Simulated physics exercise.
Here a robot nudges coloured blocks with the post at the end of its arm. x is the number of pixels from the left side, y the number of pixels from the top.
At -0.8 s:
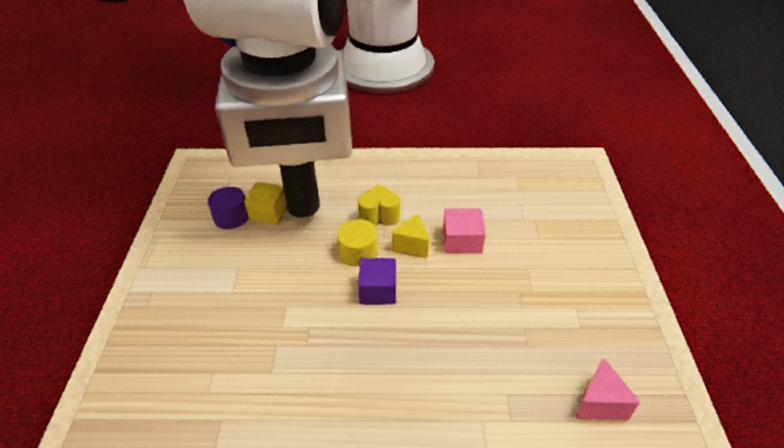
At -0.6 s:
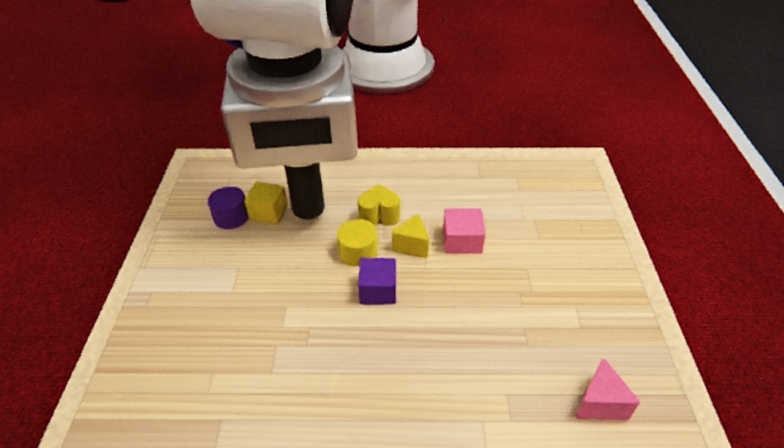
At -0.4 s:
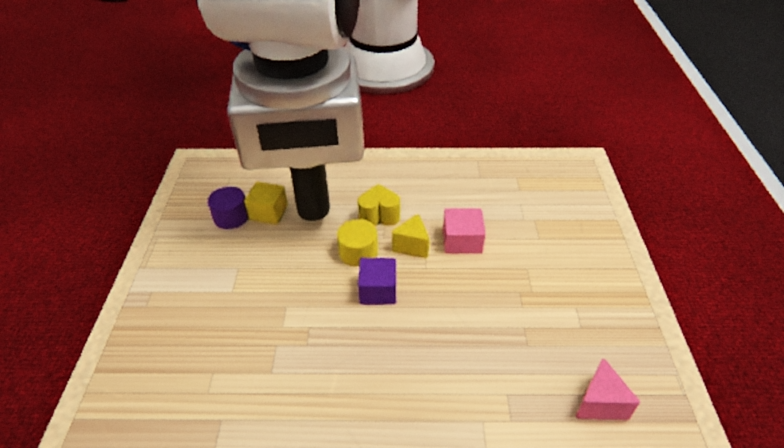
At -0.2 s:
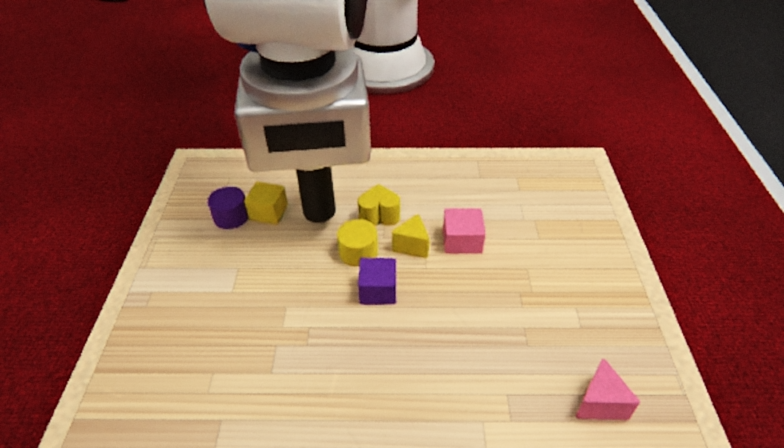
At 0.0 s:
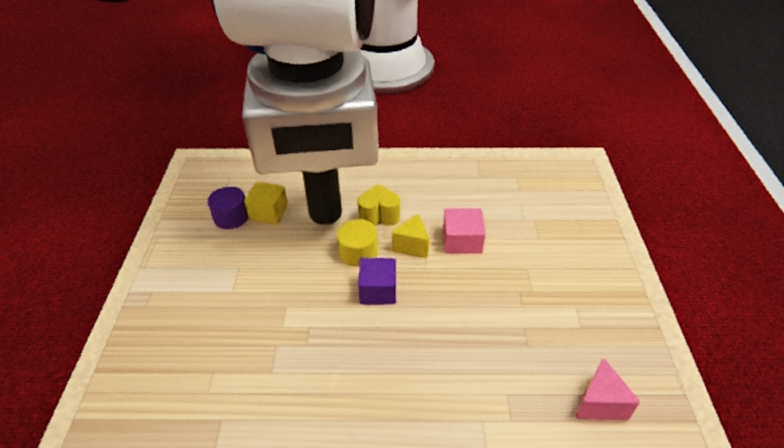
A robot arm moves its black post slightly right while the coloured blocks stay still.
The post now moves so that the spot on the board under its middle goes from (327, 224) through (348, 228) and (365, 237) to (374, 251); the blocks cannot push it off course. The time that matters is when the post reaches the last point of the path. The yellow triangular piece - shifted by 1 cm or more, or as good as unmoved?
The result: It stays put.
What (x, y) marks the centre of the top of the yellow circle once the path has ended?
The middle of its upper face should be somewhere near (366, 261).
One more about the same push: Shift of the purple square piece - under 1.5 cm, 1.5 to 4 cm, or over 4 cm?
The block shifts between 1.5 and 4 cm.
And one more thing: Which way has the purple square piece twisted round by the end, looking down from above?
The block turns counter-clockwise.
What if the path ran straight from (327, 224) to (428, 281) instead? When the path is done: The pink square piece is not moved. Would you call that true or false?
Verdict: True.
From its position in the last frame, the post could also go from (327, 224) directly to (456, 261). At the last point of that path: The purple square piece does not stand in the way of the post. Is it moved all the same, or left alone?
It shifts position.
What follows on the original path. Halfway along, post at (358, 221); yellow circle at (363, 238); yellow heart block at (389, 196), turned 20° anticlockwise.
At the end, post at (373, 242); yellow circle at (366, 261); purple square piece at (379, 291), turned 30° anticlockwise; yellow heart block at (390, 196), turned 25° anticlockwise; yellow triangular piece still.
